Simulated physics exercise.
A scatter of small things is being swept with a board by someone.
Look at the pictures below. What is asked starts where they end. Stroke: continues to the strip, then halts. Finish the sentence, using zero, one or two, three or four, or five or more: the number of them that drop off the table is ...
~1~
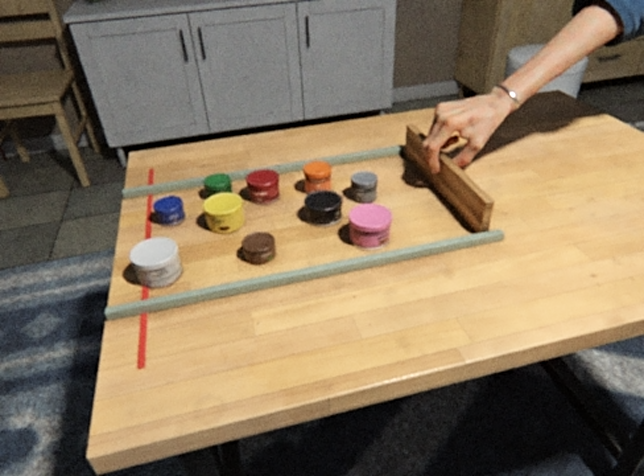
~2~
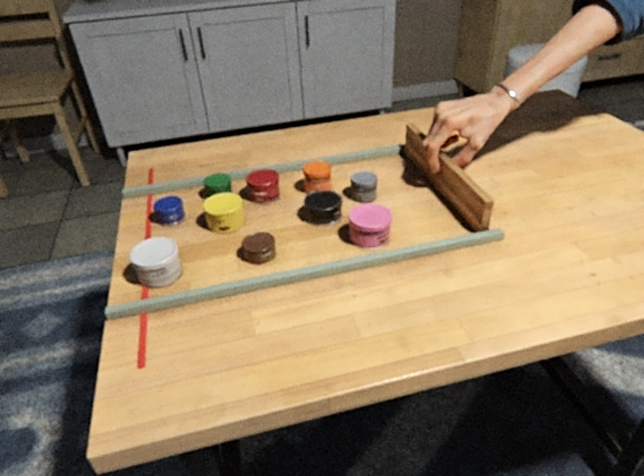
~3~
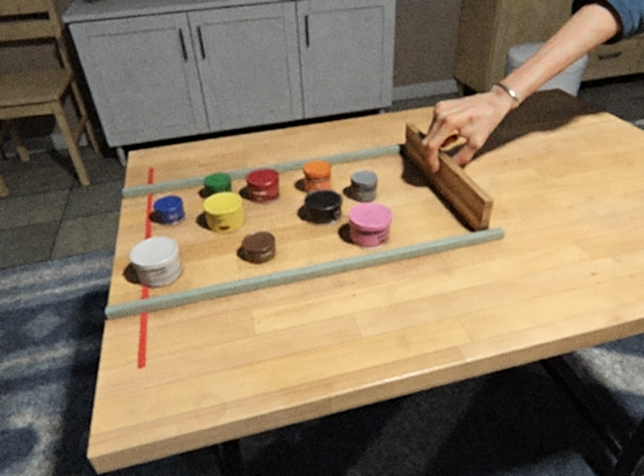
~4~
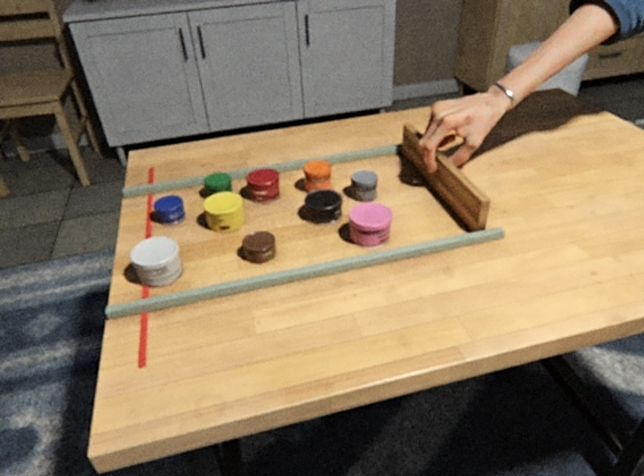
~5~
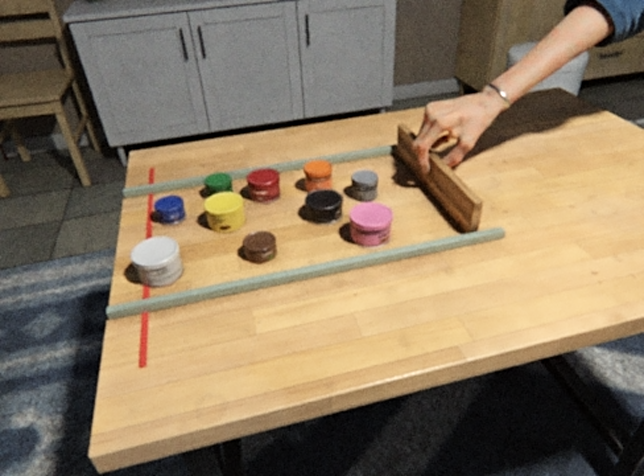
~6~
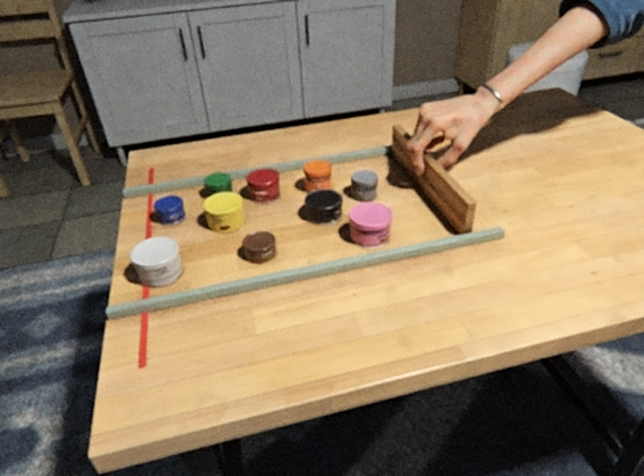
The number that drop off the table is five or more.
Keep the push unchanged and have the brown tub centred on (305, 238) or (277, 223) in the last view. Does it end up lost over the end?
Well, the brown tub is gone in the first case and is gone in the second.
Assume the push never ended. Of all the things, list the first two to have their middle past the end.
Blue tin, then white tin.
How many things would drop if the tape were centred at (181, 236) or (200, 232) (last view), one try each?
Counts per try: 1 and 0.
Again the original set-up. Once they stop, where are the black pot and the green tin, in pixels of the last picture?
The first one ends at (125, 246), the second at (135, 195).
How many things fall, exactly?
All told, 5.
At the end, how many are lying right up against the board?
That comes to 5.
A little later, none off yet; white tin at rest near (158, 262); blue tin at rest near (170, 211); green tin at rest near (219, 187).
Next, none off yet; white tin at rest near (158, 262); blue tin at rest near (170, 211); green tin shifted a little near (204, 186).
Later still, none off yet; white tin shifted about its own width near (130, 275); blue tin shifted about its own width near (125, 220); green tin shifted about its own width near (184, 187).
When it is over, the number that fall off is five or more; down, red tin, brown tub, yellow tub, blue tin and white tin.
